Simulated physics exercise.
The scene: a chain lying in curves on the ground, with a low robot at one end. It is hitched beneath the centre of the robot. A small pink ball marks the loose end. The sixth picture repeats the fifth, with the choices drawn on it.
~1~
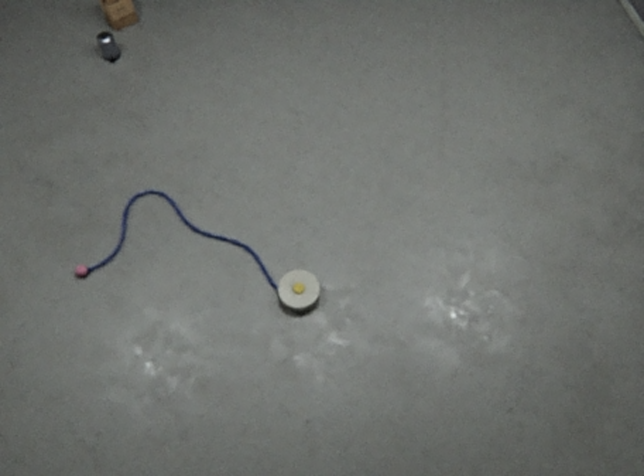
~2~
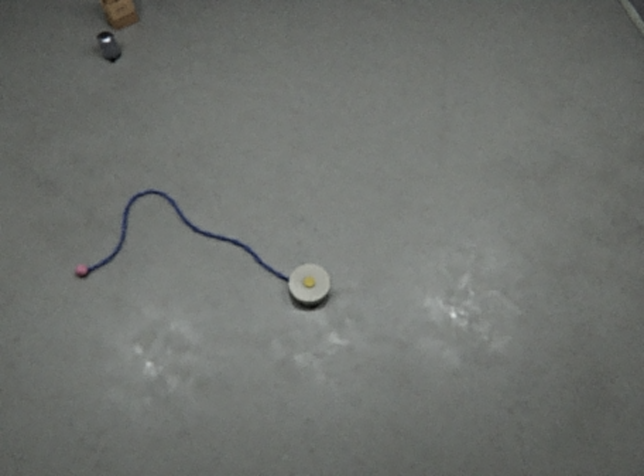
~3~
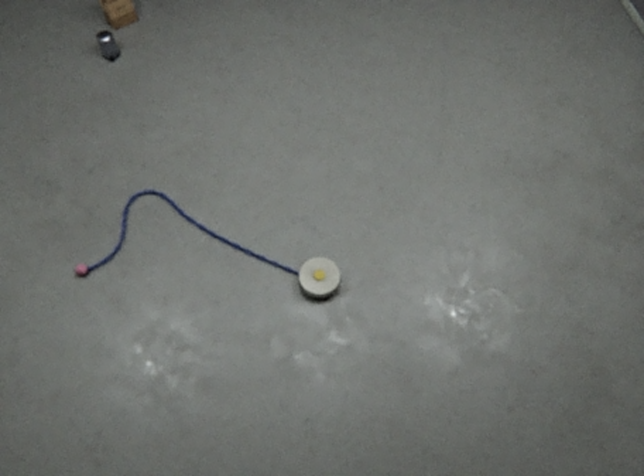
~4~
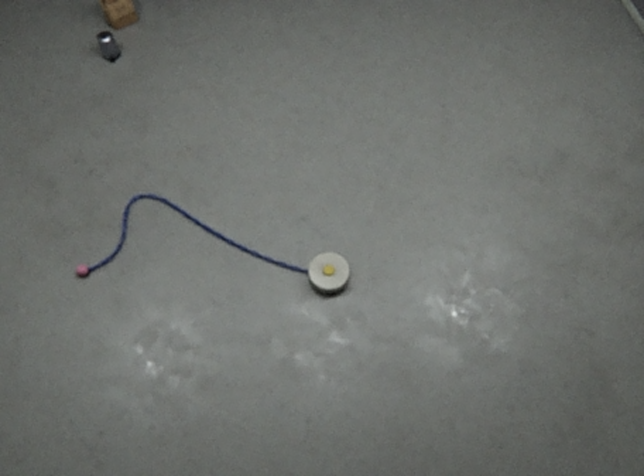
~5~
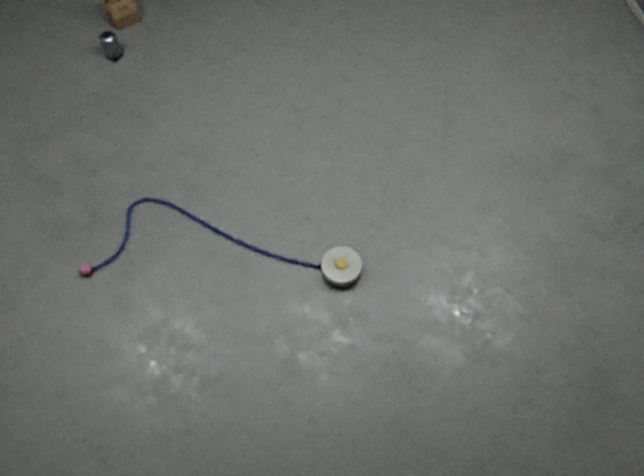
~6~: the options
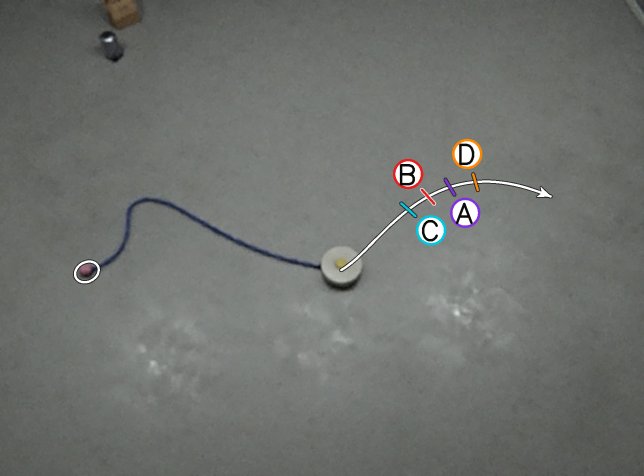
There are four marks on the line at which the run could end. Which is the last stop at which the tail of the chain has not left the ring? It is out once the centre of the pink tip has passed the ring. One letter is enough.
Stop at C.
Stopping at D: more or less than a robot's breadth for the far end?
More.
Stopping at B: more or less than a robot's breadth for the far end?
Less.
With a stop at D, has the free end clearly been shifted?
Yes.
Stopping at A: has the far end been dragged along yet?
Yes.
On the marked copy, A at (450, 187); B at (428, 197); C at (408, 210); D at (475, 182); the ring at (87, 272); the route from (341, 270) via (434, 193) to (551, 197).
Taking C. A third of the way, robot (367, 245), middle of the chain (206, 225), free end (85, 270).
Two thirds of the way, robot (389, 224), middle of the chain (225, 228), free end (85, 270).
When it is over, robot (409, 206), middle of the chain (247, 228), free end (90, 268); the free end is still in its ring.
As for the rest, A drags the free end to (136, 248); B drags the free end to (109, 257); D drags the free end to (165, 242).
